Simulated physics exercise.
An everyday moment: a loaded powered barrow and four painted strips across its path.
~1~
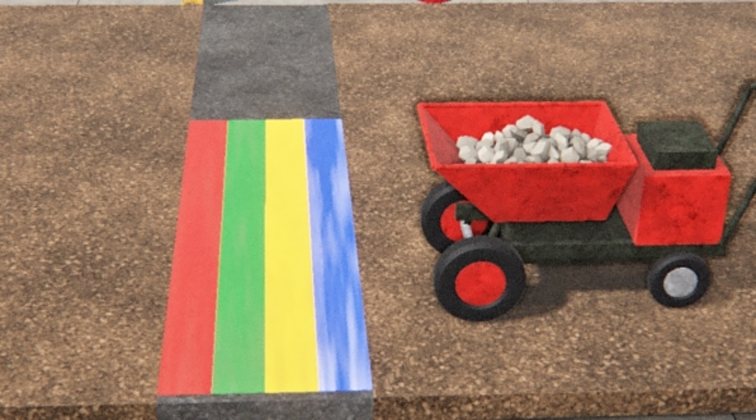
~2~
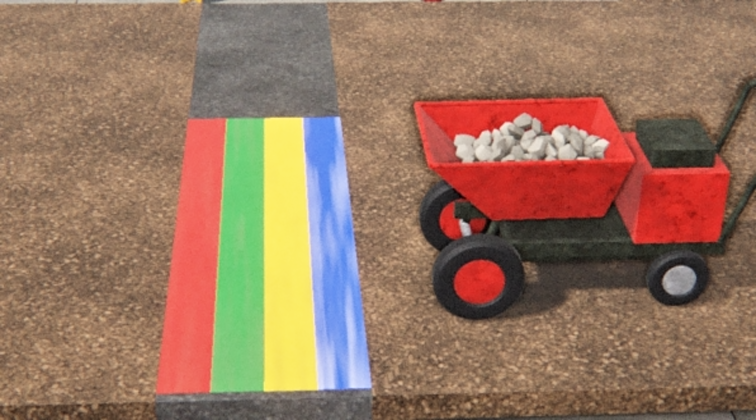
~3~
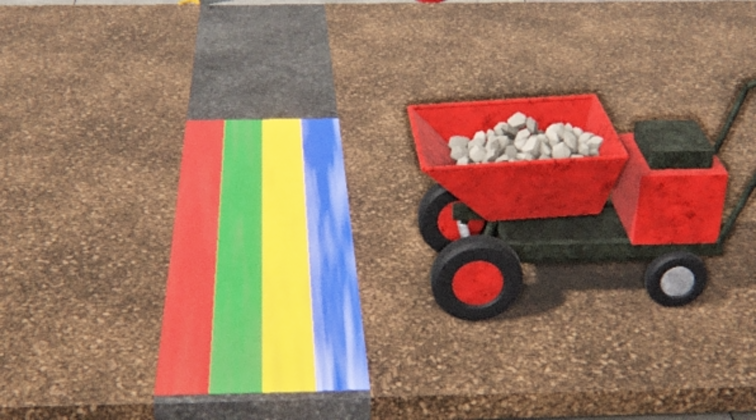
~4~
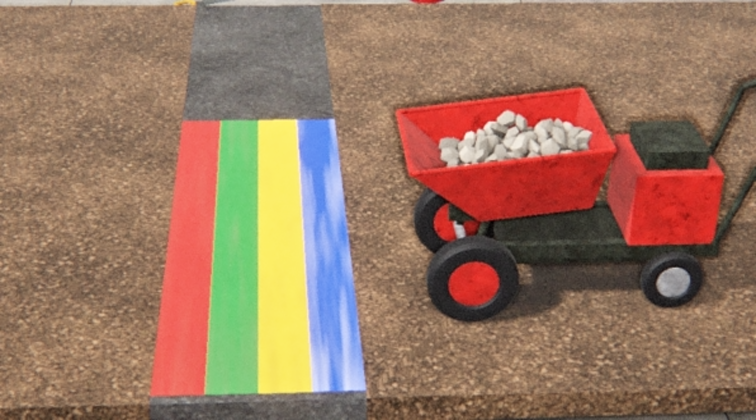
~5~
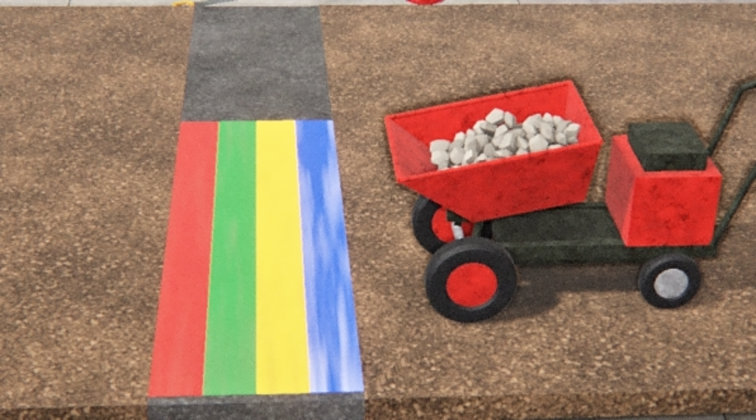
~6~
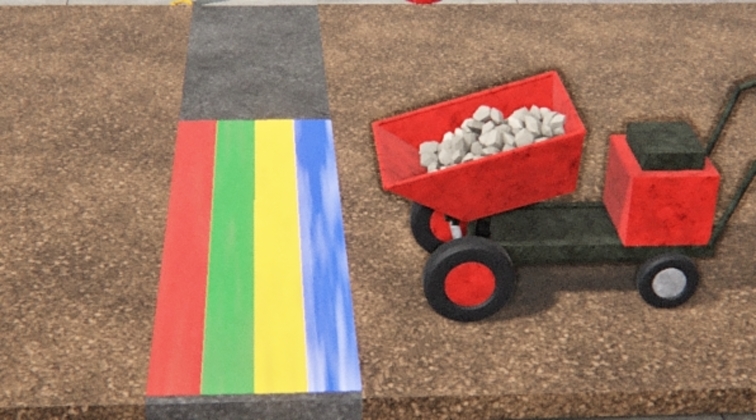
On brown, speckled ground, a red powered barrow loaded with broken stones stands to the right of four painted strips, red, green, yellow and blue; its skip starts level, then gradually tilts down toward the left, the stones still inside.
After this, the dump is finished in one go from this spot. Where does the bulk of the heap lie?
The yellow strip carries the most.
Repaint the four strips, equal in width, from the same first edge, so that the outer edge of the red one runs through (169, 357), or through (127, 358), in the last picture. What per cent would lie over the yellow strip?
First some 40, then 40 per cent.
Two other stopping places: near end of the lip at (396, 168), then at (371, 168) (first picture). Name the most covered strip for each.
The first try: The green one. The second: The green strip.
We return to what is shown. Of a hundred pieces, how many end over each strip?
Blue strip near 15; yellow strip near 35; green strip near 20; red strip near 5.
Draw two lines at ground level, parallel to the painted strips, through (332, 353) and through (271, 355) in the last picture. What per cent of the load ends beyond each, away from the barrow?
Roughly 70 per cent, and 30 per cent.
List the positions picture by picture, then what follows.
The first picture shows lip of the skip at (435, 167), level; top of the load at (554, 155), broken stones; blue strip at (342, 348); yellow strip at (291, 349); green strip at (240, 351); red strip at (188, 352).
The second picture shows lip of the skip at (432, 166), level; top of the load at (552, 152).
The third picture shows lip of the skip at (425, 170), tipped barely; top of the load at (546, 151).
The fourth picture shows lip of the skip at (412, 174), tipped a little; top of the load at (545, 144).
The fifth picture shows lip of the skip at (400, 181), tipped a little; top of the load at (545, 140).
The sixth picture shows lip of the skip at (387, 188), tipped clearly; top of the load at (532, 133); blue strip at (332, 349); yellow strip at (280, 350); green strip at (229, 351); red strip at (177, 352).
Soon, skip tipped steeply; all in the skip.
A while on, skip tipped right over; about half in the skip; a small part over the blue strip; about a quarter over the yellow strip; a small part over the green strip.
Towards the end, skip tipped right over; about a quarter in the skip; a small part over the blue strip; about a third over the yellow strip; about a quarter over the green strip; a small part over the red strip; a stray few off the paint.
Finally, skip tipped right over; about a quarter in the skip; a small part over the blue strip; about a third over the yellow strip; about a quarter over the green strip; a small part over the red strip; a stray few off the paint.
